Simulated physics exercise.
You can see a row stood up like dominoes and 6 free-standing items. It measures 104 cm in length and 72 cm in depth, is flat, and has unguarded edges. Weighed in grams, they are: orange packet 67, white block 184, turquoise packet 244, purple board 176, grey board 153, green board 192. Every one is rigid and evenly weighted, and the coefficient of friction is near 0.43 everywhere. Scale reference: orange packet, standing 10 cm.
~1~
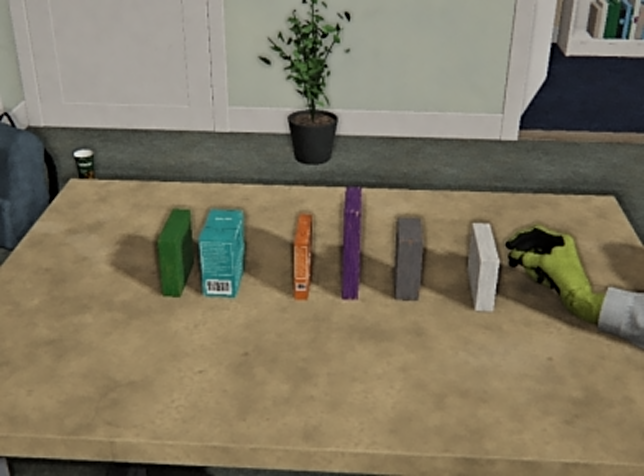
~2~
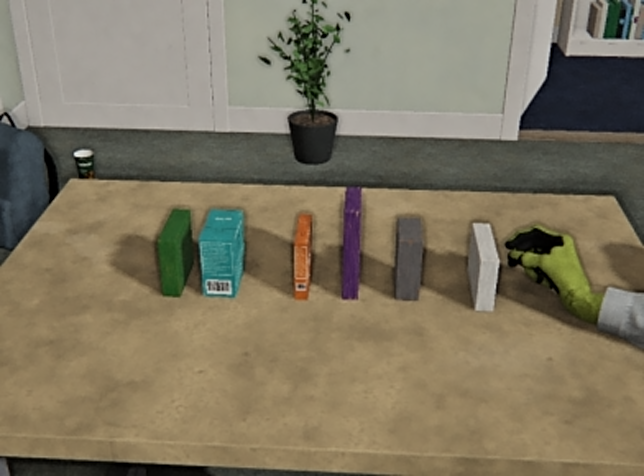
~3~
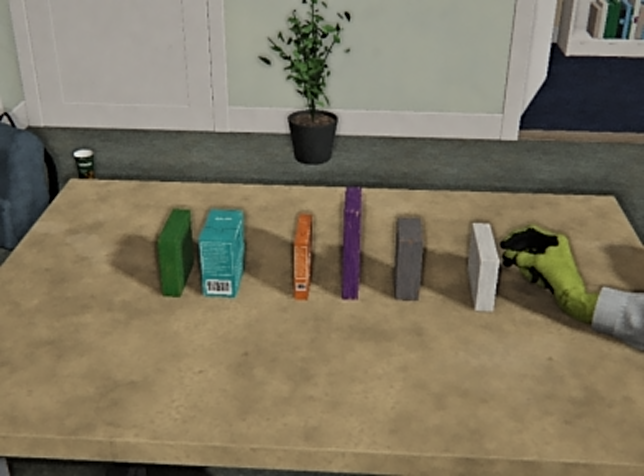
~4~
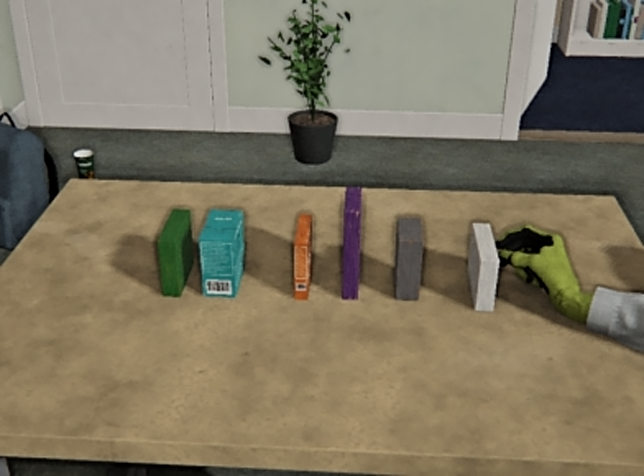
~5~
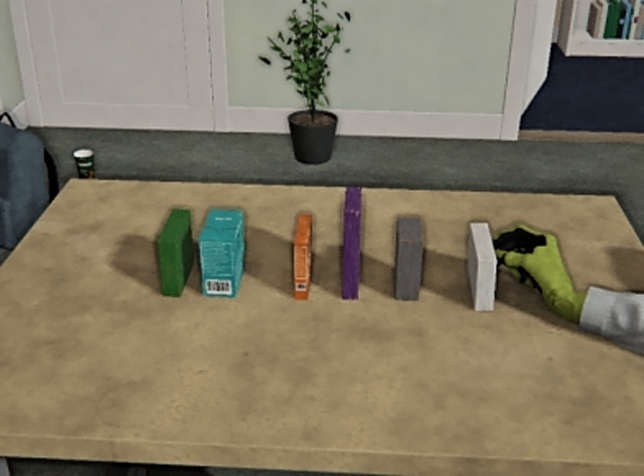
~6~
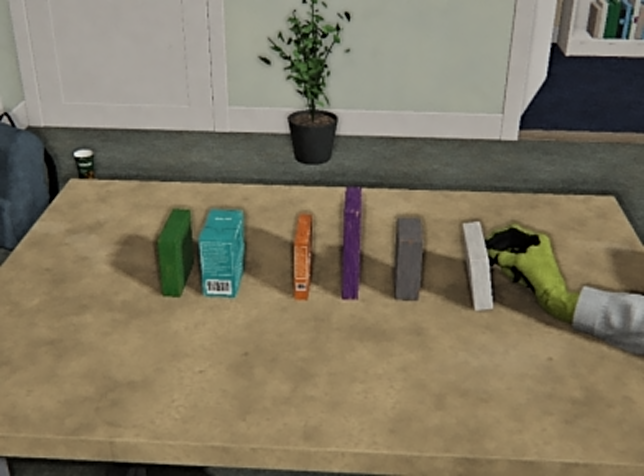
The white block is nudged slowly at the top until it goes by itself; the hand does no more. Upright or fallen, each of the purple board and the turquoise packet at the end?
At the end: Purple board upright, turquoise packet upright.
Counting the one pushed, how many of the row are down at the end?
Count: 1.
Then, 0.20 s after the last picture, white block 36° over.
Then, 0.30 s after the last picture, white block 79° over.
Then, 0.60 s after the last picture, white block 90° over.
At rest, all 4 in place, give or take 5 cm. Seen from the same camera at the end, purple board near (352, 244), turquoise packet near (223, 253).
